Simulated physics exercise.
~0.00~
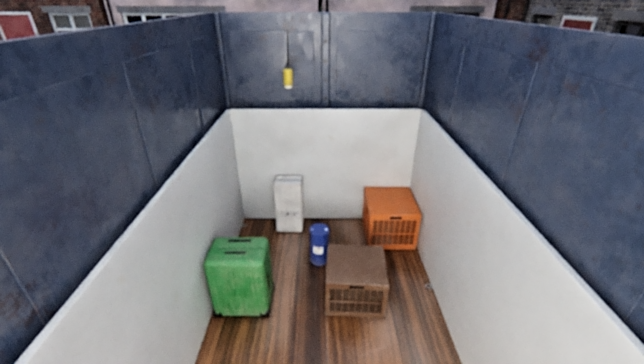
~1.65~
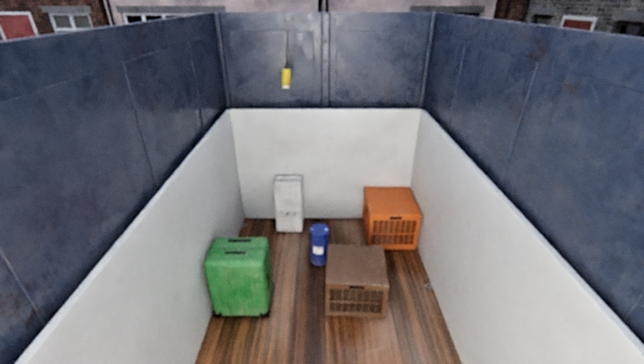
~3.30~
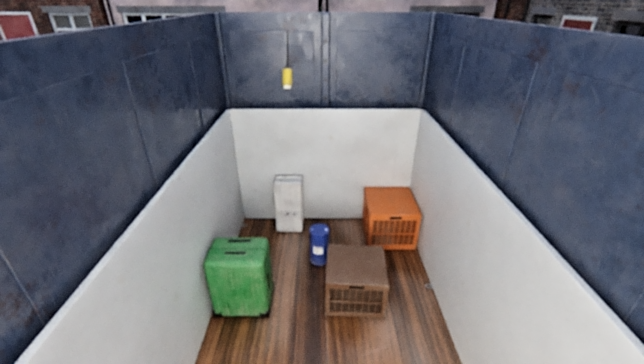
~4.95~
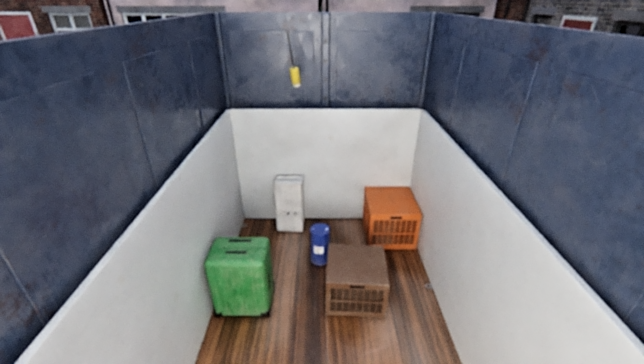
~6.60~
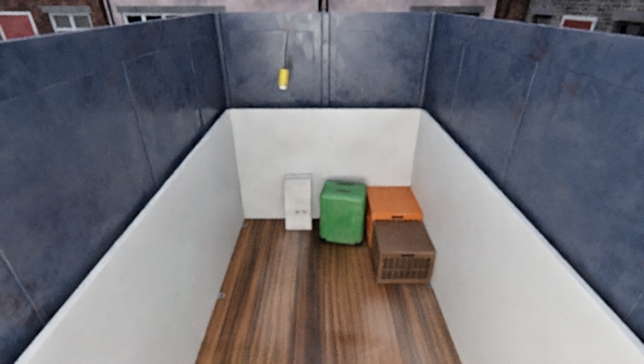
In a van load bay, the green case and brown chest slide forward and right, ending upright near the orange chest, blue canister unseen.
